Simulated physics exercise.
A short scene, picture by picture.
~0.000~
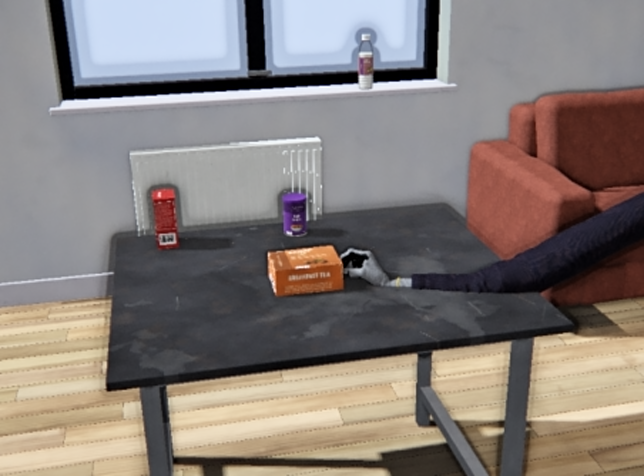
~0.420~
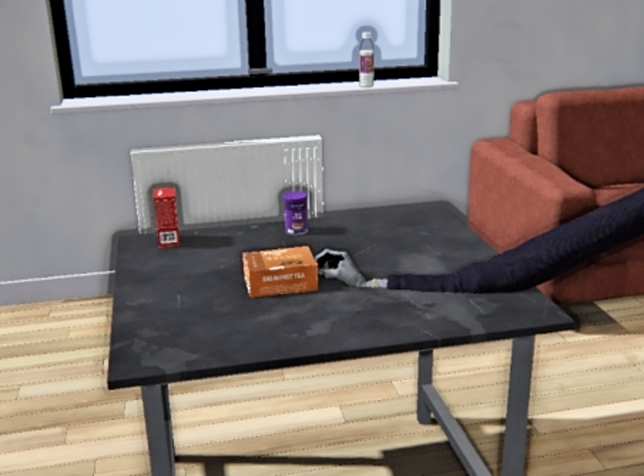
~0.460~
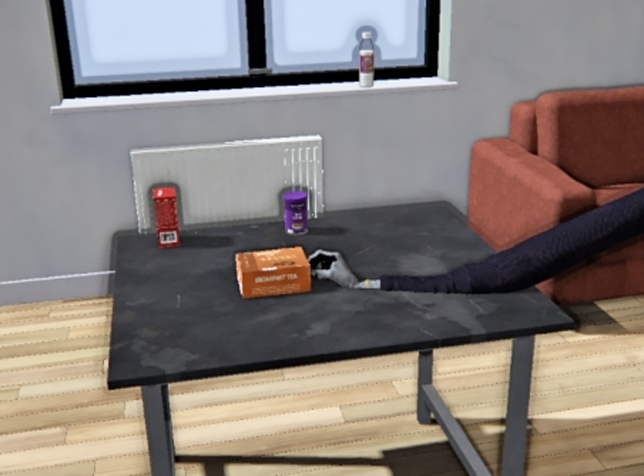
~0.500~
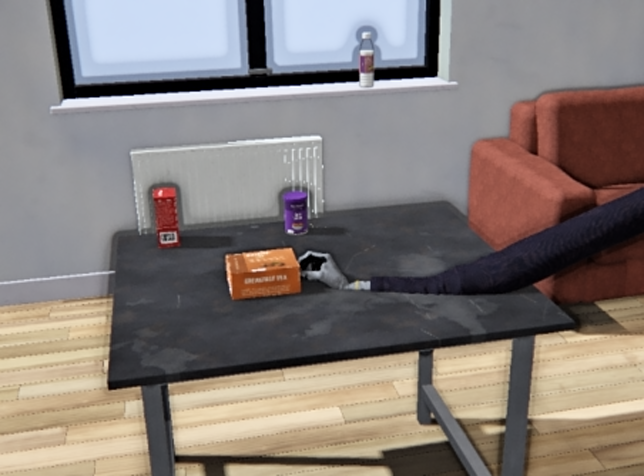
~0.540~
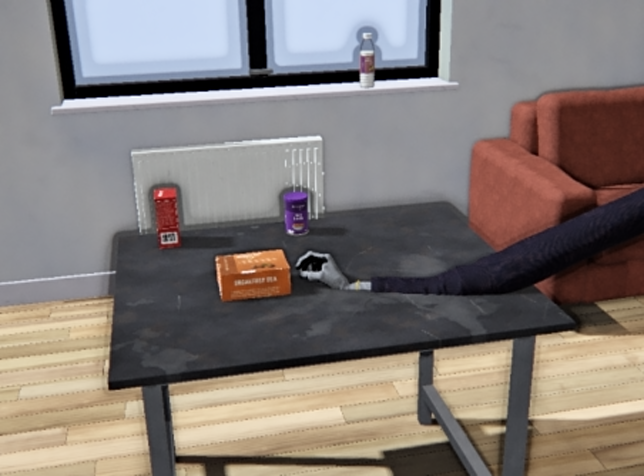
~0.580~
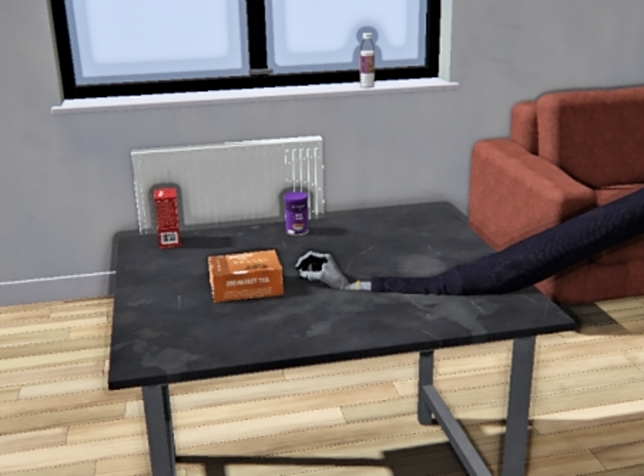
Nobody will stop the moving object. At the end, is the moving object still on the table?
Yes. It halts before the edge.
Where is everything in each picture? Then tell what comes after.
Under the hand; orange box (305, 270), in the first picture.
Under the hand; orange box (280, 271), in the second picture.
Under the hand; orange box (273, 272), in the third picture.
Orange box (263, 273), in the fourth picture.
Orange box (253, 275) displaced a little, in the fifth picture.
Orange box (245, 276) displaced a little, in the sixth picture.
Around 0.68 s, orange box displaced a little near (237, 276).
Around 1.08 s, orange box resting near (237, 276).
Finally (1.3 s), moved from the start, orange box. Final places as the last picture's camera would see them, orange box near (237, 276).
